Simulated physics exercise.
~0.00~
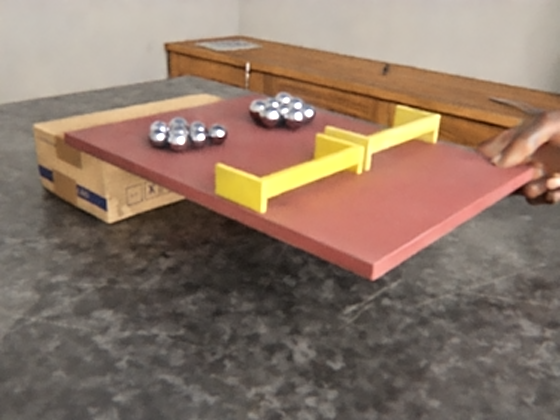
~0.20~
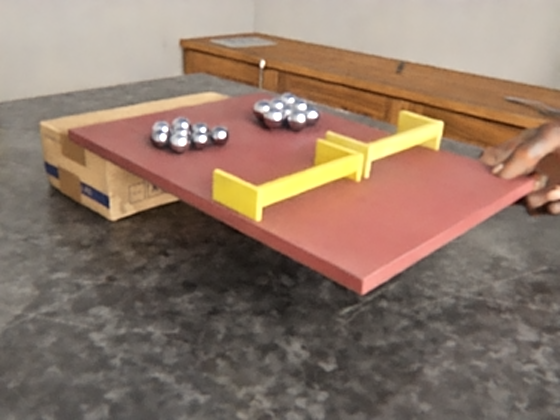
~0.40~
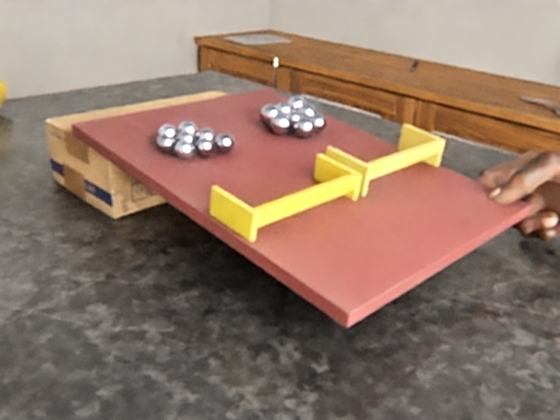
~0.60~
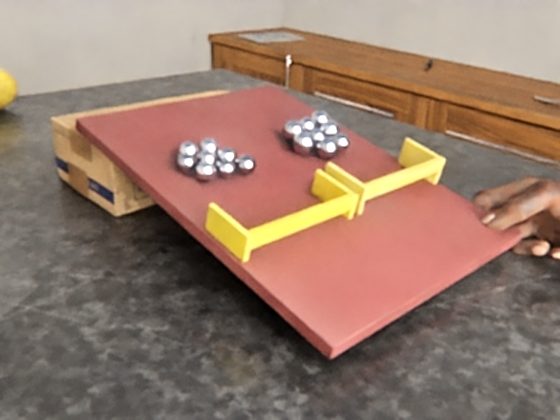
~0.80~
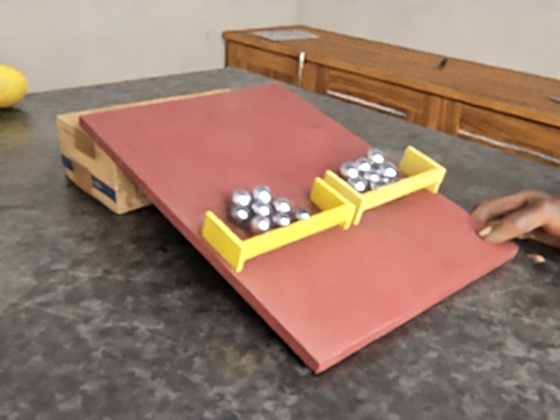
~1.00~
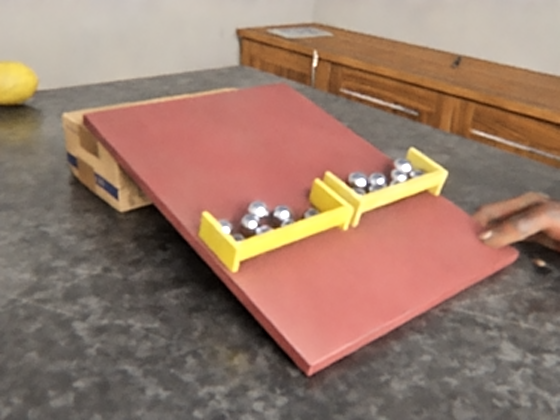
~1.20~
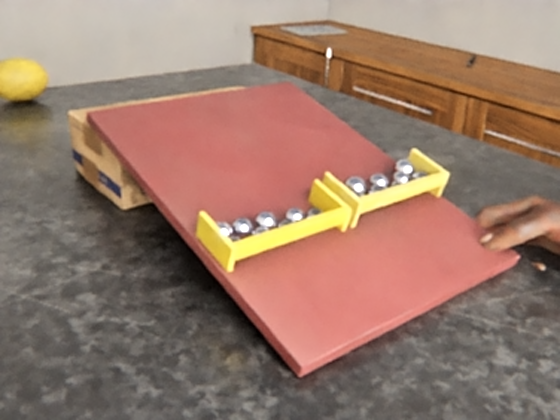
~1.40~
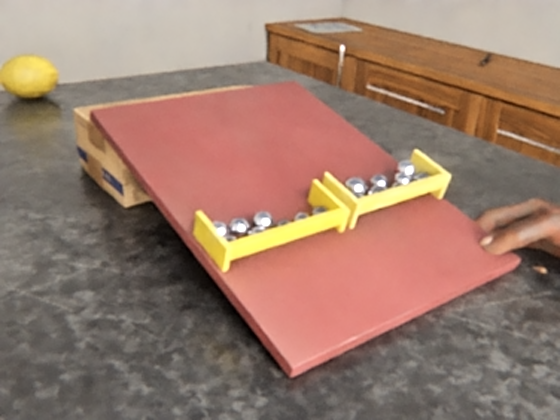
Hand lowering one end of a red board propped on a cardboard box, two clusters of silver balls rolling down against yellow barriers.
